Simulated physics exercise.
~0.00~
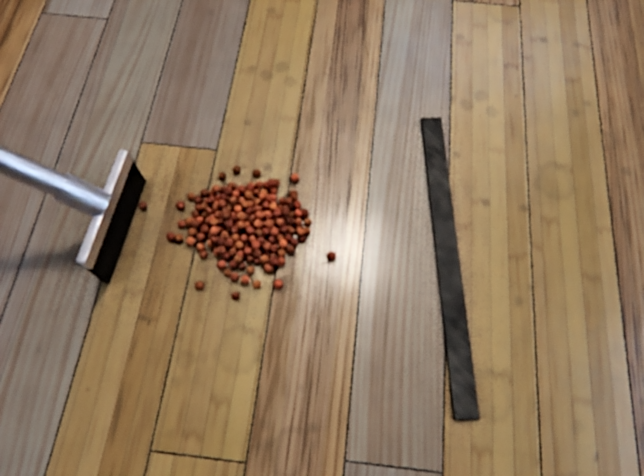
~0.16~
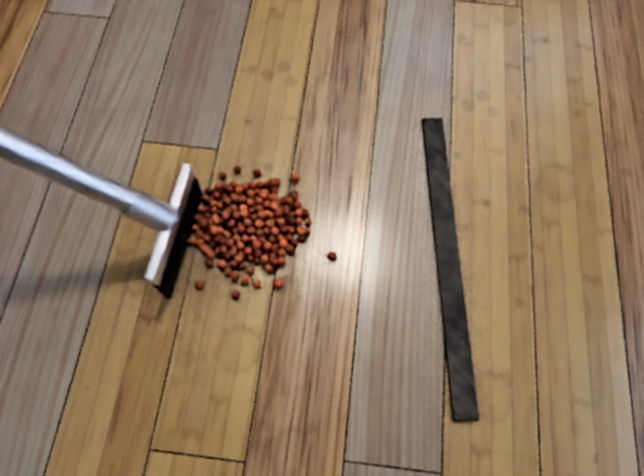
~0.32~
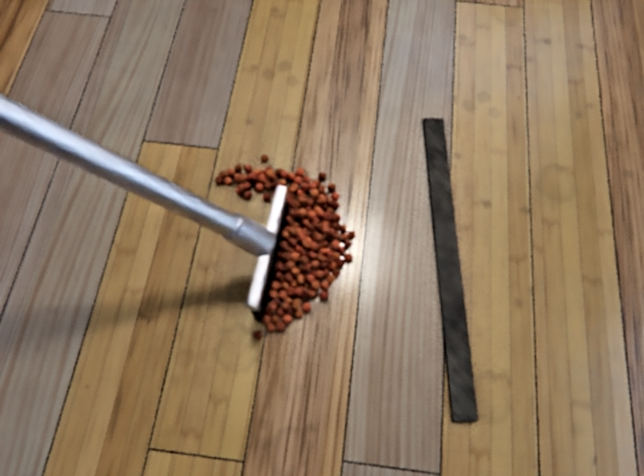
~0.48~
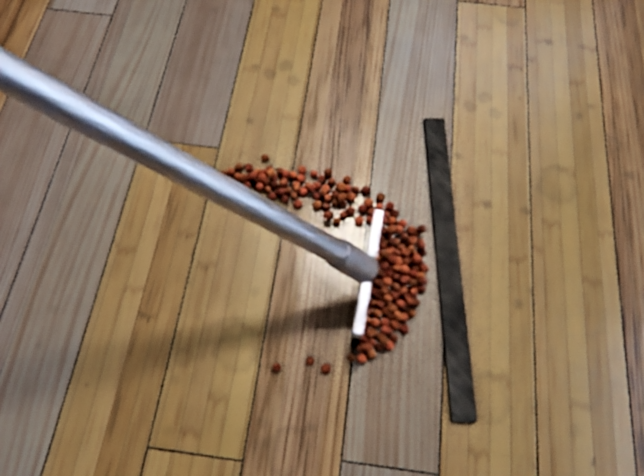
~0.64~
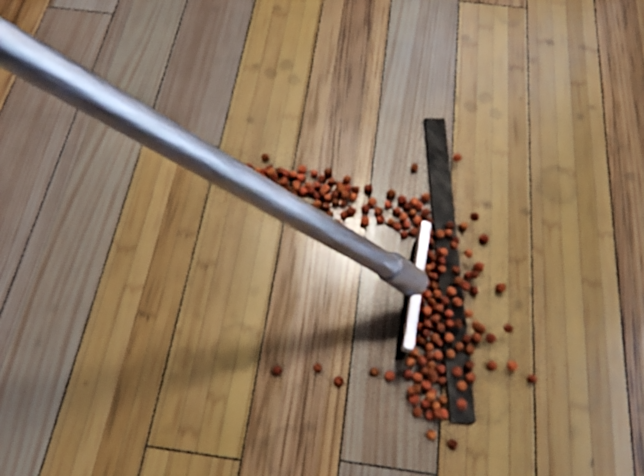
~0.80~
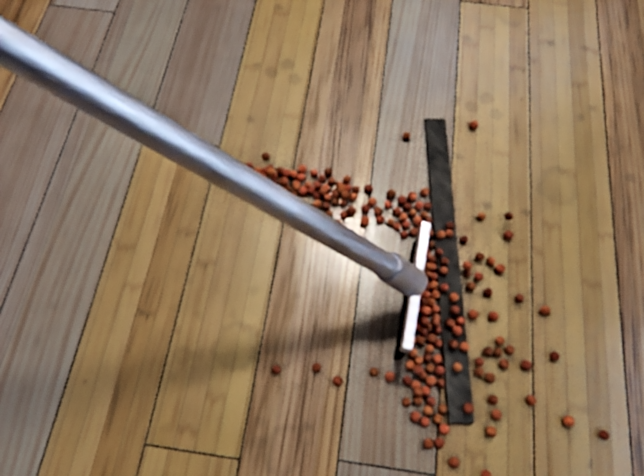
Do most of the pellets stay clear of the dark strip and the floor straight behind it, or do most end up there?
Most of the pellets stay clear of the strip and the floor straight behind it. Only a smaller share ends up on the strip or straight behind it.
A squeegee pushes reddish pellets right to a dark strip and stops as some roll beyond.
